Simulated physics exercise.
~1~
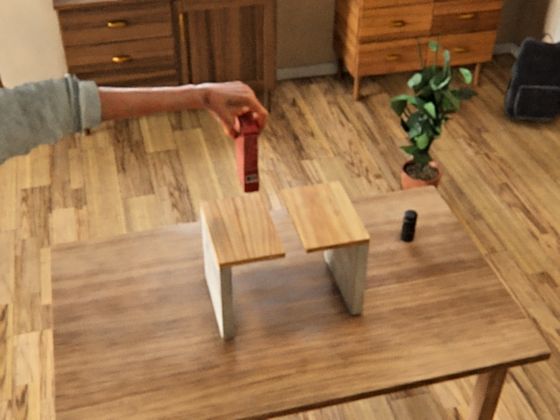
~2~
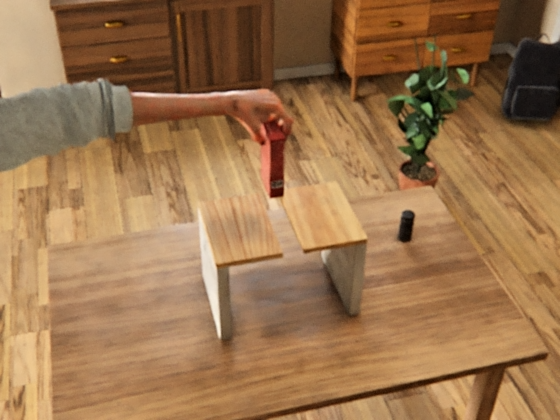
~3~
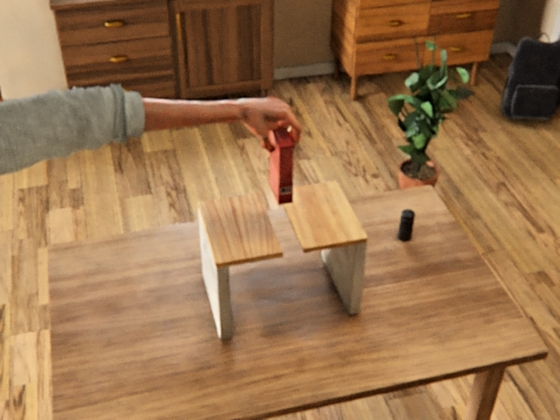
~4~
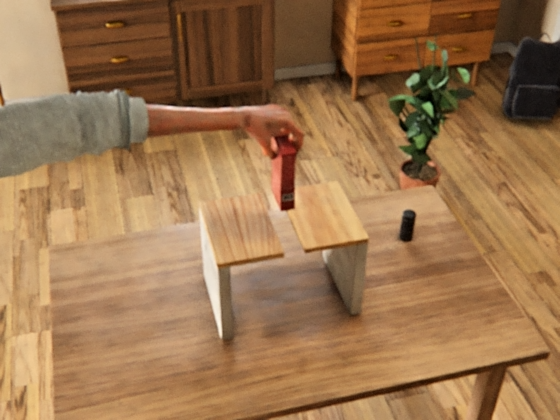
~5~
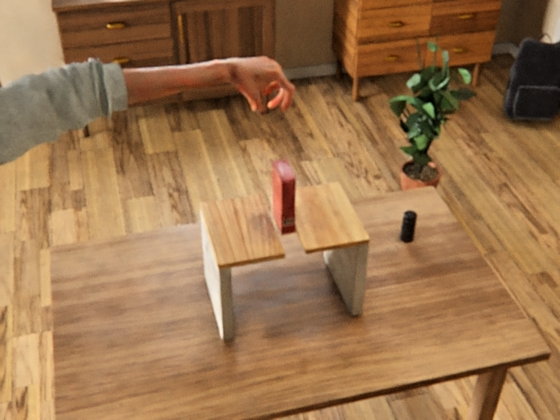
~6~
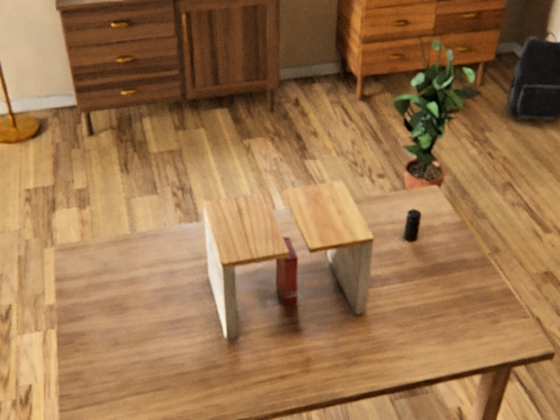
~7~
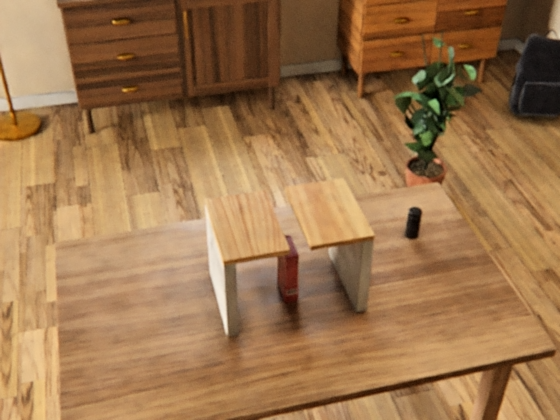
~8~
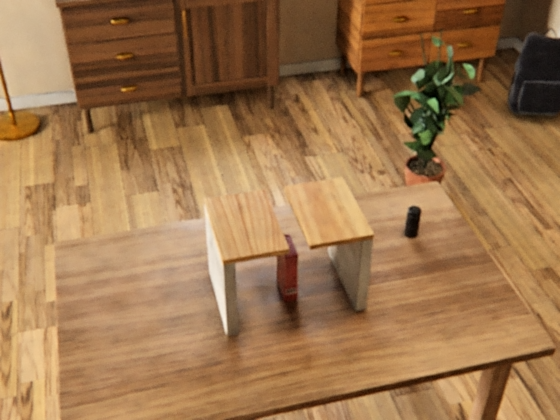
At the start, a hand in a gray sleeve holds a red packet upright above a wooden table, where two supports with flat wooden tops stand a little apart and a small black shaker sits to the right. The hand carries the packet to the right, toward the gap between the tops. It then lowers the packet slightly, keeping it upright. The fingers open and the hand draws back to the left as the packet drops into the gap. The packet falls through and ends standing upright on the table between the supports, while the shaker remains in its place.
